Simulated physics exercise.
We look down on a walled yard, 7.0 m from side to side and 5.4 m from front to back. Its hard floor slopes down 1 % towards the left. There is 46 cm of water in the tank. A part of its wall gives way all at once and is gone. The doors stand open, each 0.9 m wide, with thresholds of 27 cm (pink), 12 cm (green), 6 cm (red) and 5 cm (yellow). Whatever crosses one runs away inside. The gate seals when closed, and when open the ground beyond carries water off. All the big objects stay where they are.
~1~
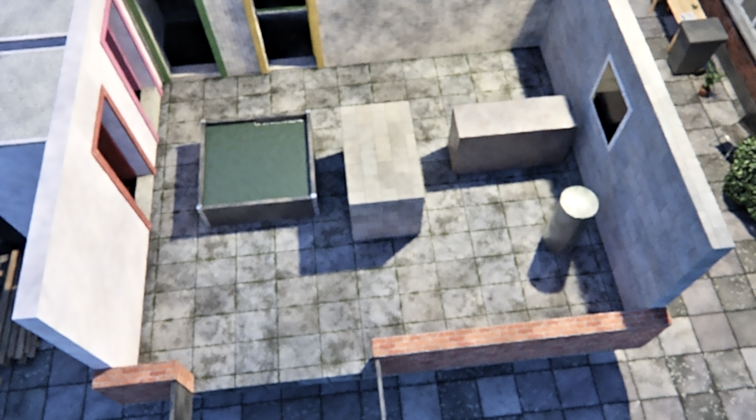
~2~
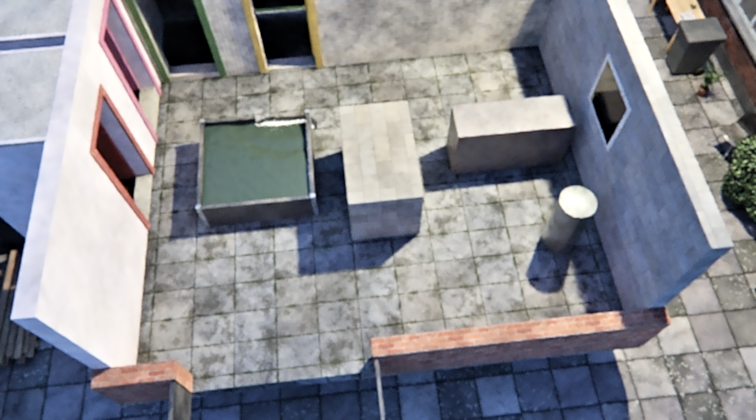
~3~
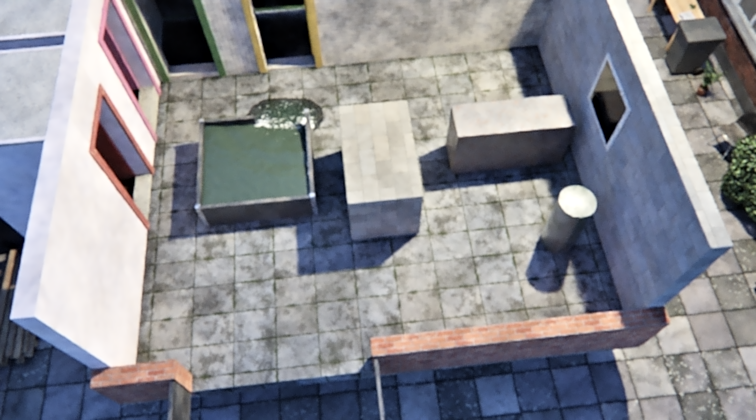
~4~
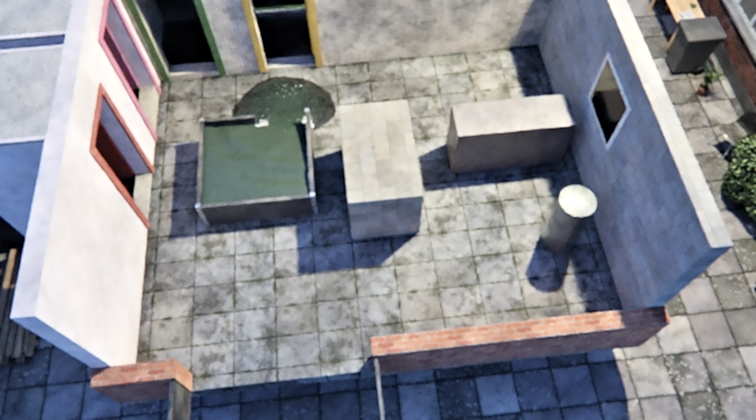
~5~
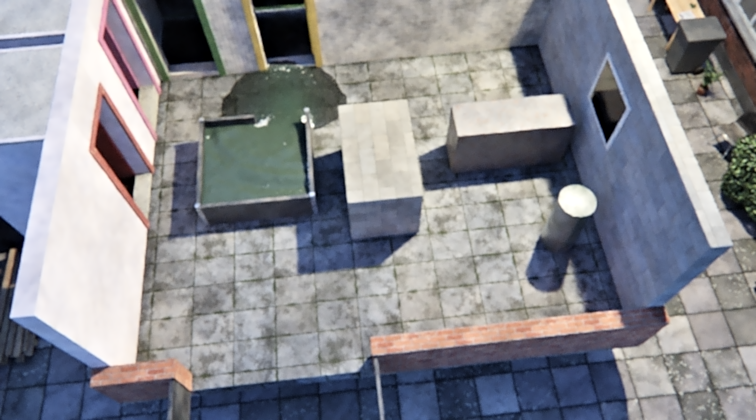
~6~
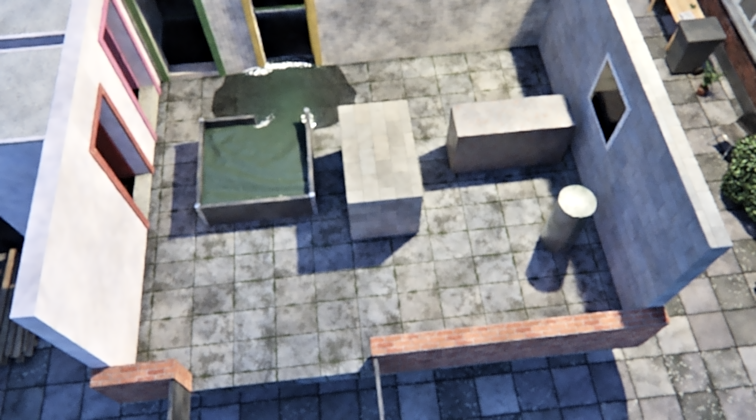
To begin with, dark green water sits still in a square tank in a walled, paved yard, beside pale blocks and a short cylinder. Then part of the tank's far wall gives way, and water pours out through the gap, spreading across the paving in a widening dark pool towards the yellow-framed doorway.
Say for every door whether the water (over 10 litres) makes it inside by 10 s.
The water let in: At the pink door it stays under the limit; at the green door it does not reach the limit; at the red door it keeps below the limit; at the yellow door it goes over the limit.
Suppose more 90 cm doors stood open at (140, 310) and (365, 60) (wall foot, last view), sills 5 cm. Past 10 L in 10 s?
In turn: Not over, past it.
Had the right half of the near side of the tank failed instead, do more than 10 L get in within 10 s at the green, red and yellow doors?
Against that limit: Green below, red below, yellow not over.
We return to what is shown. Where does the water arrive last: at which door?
Last comes the red one.
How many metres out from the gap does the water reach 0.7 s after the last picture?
Some 2.4 m out.
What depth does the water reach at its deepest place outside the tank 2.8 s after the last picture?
About 14 cm.
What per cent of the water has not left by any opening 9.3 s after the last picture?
Some 68 per cent remains.
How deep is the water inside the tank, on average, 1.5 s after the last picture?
About 26 cm.
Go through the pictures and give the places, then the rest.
The first picture shows still water, 46 cm deep, in the tank at (257, 161).
In the second picture, the front is at a hidden place, 0.5 m from the gap on the tank's far side; 0.2 m2 of floor is under water; 46 cm left at the back of the tank.
In the third picture, the front is at (264, 104), 0.8 m from the gap on the tank's far side; 0.7 m2 of floor is under water; 46 cm left at the back of the tank.
In the fourth picture, the front is at (271, 82), 1.2 m from the gap on the tank's far side; 1.4 m2 of floor is under water; 46 cm left at the back of the tank.
In the fifth picture, the front is at (254, 73), 1.5 m from the gap on the tank's far side; 2.1 m2 of floor is under water; 44 cm left at the back of the tank.
In the sixth picture, water pours out on the tank's far side and has run 1.7 m, to (292, 58); typically 5 cm deep outside, 40 cm at the tank's back.
Then, 0.7 s after the last picture water covers 10 % of the floor and is deepest (24 cm) near (292, 123); pink door not reached, green door 6 cm at the sill, 0 L in, red door not reached, yellow door 13 cm at the sill, 71 L in.
Then, 1.5 s after the last picture water covers 15 % of the floor and is deepest (18 cm) near (260, 78); pink door 10 cm at the sill, 0 L in, green door 6 cm at the sill, 0 L in, red door not reached, yellow door 15 cm at the sill, 169 L in.
Then, 2.8 s after the last picture water covers 30 % of the floor and is deepest (14 cm) near (260, 78); pink door 9 cm at the sill, 0 L in, green door 8 cm at the sill, 0 L in, red door 3 cm at the sill, 0 L in, yellow door 15 cm at the sill, 261 L in.
Then, 5.3 s after the last picture water covers 45 % of the floor and is deepest (10 cm) near (160, 88); pink door 8 cm at the sill, 0 L in, green door 6 cm at the sill, 0 L in, red door 3 cm at the sill, 0 L in, yellow door 10 cm at the sill, 335 L in.
Then, 9.3 s after the last picture water covers 55 % of the floor and is deepest (7 cm) near (159, 96); pink door 6 cm at the sill, 0 L in, green door 4 cm at the sill, 0 L in, red door 4 cm at the sill, 0 L in, yellow door 6 cm at the sill, 359 L in.
